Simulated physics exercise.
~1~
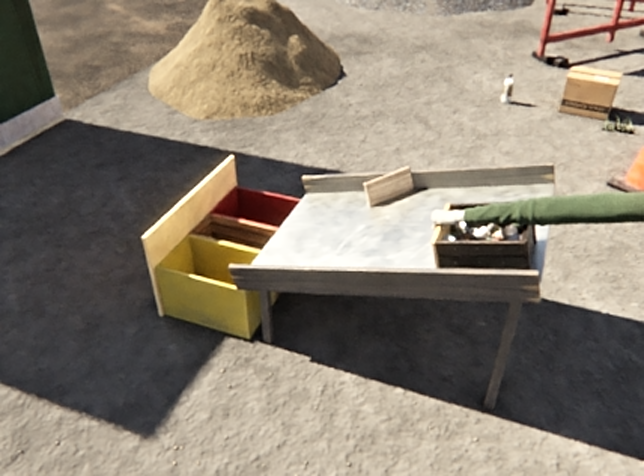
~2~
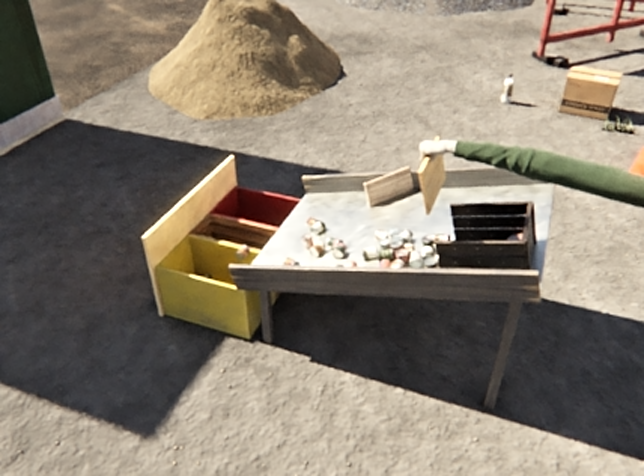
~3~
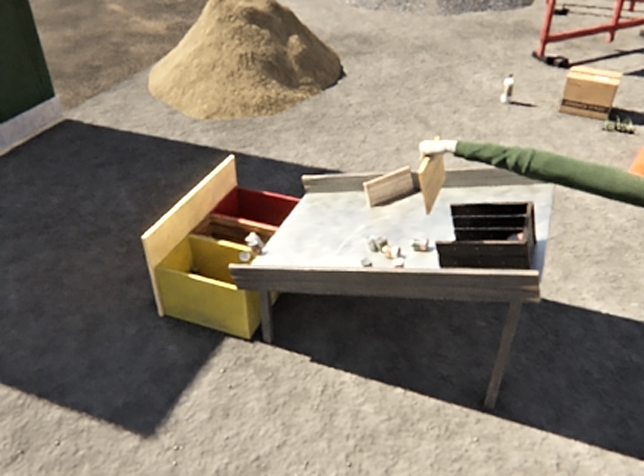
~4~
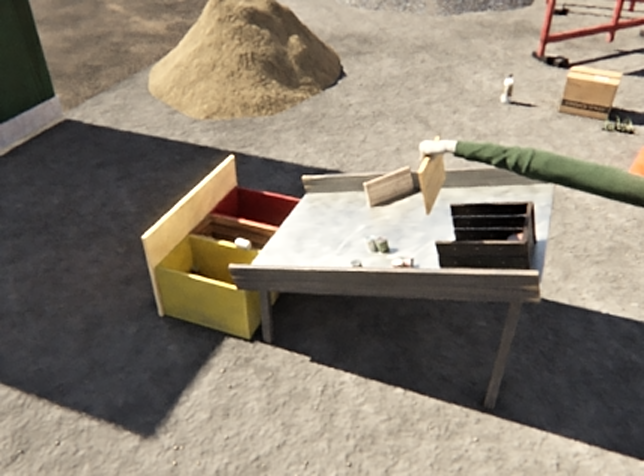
On a sunlit gravel yard seen from above, with a heap of sand behind, a grey table slopes down to the left toward a yellow bin nearest us, a wooden tote in the middle and a red tub farthest away. A green-sleeved arm reaches in from the right to a dark pen full of small pale pieces at the table's upper end. The gloved hand lifts the wooden gate clear, and the pieces spill down the slope past an angled board. Most drop off the lower edge into the containers, chiefly the yellow bin, while a few stay scattered on the table.
